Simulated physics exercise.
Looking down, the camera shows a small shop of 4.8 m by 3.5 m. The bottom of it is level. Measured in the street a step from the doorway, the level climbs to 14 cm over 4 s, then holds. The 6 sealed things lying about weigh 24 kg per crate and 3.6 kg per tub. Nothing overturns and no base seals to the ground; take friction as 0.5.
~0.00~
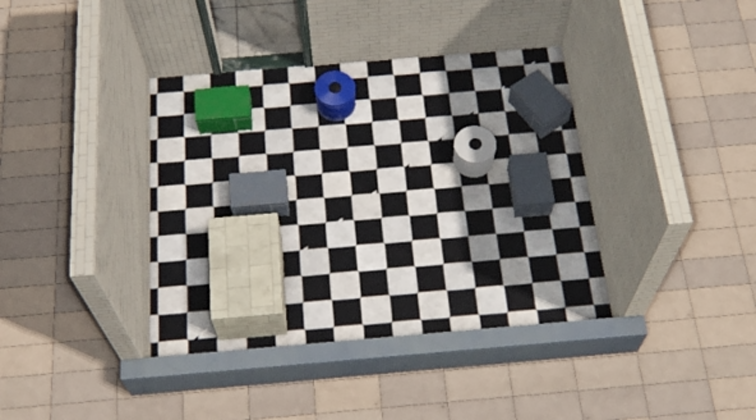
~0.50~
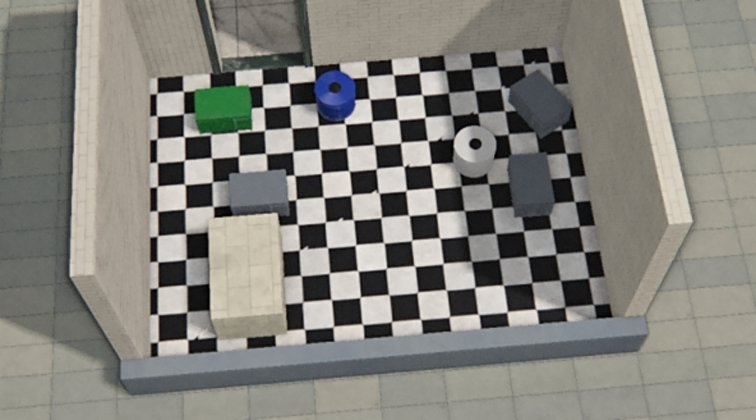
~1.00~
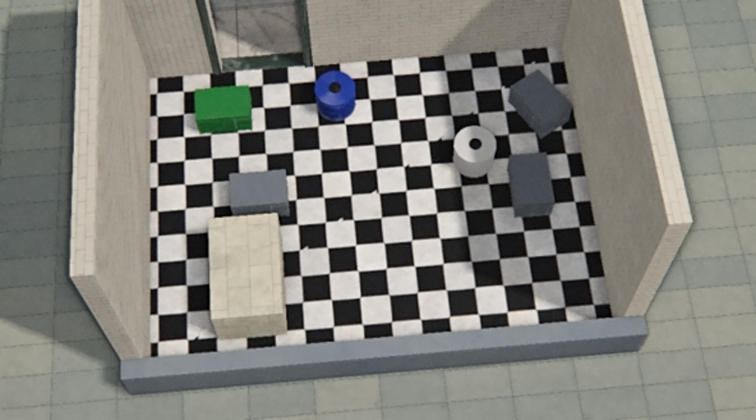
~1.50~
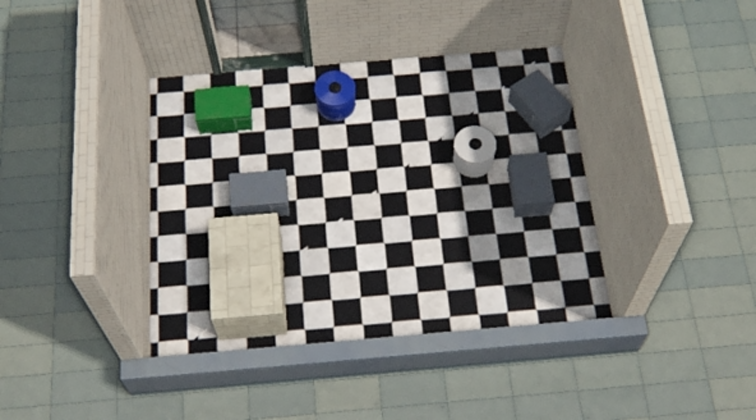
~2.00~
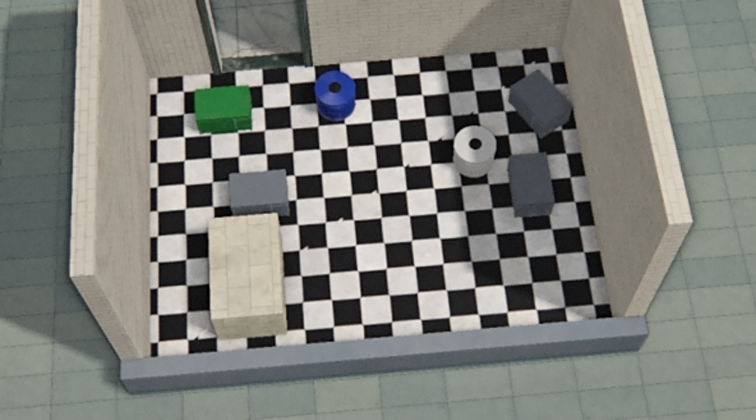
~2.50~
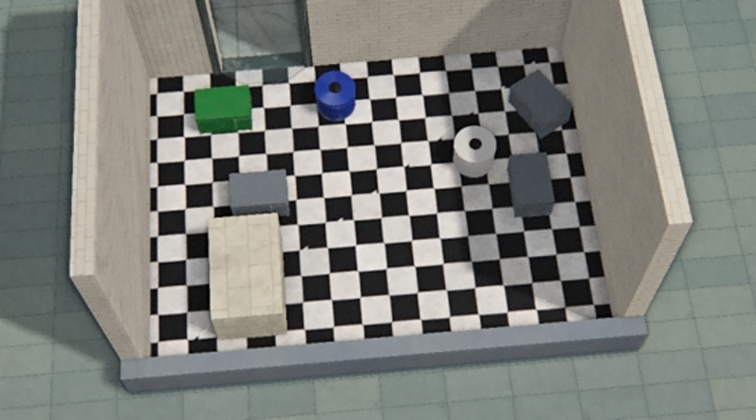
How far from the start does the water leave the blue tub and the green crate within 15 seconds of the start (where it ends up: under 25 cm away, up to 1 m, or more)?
Blue tub: A short shift; green crate: No real move.
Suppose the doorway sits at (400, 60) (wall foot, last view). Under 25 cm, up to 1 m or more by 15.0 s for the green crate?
In that case the green crate remains where it is.
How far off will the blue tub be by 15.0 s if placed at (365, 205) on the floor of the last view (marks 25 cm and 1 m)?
Looks like it is swept a long way.
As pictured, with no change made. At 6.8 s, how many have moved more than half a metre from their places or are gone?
I count 0 of them.
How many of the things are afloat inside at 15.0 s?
The number is 2.
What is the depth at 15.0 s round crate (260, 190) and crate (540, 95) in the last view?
6 and 4 cm.
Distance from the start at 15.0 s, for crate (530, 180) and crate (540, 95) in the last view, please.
The first is 0 cm from its start, the second 0 cm.
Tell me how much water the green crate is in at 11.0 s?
The depth there is around 6 cm.
After 3.5 s the blue tub is near (335, 88), 0.0 m from its start, aground; the green crate is near (222, 102), 0.0 m from its start, aground; 0 afloat.
After 6.8 s the blue tub is near (372, 90), 0.4 m from its start, aground; the green crate is near (222, 102), 0.0 m from its start, aground; 0 afloat.
After 11.0 s the blue tub is near (392, 87), 0.6 m from its start, aground; the green crate is near (222, 102), 0.0 m from its start, aground; 0 afloat.
After 15.0 s the blue tub is near (391, 80), 0.6 m from its start, afloat; the green crate is near (222, 102), 0.0 m from its start, aground; 2 afloat.
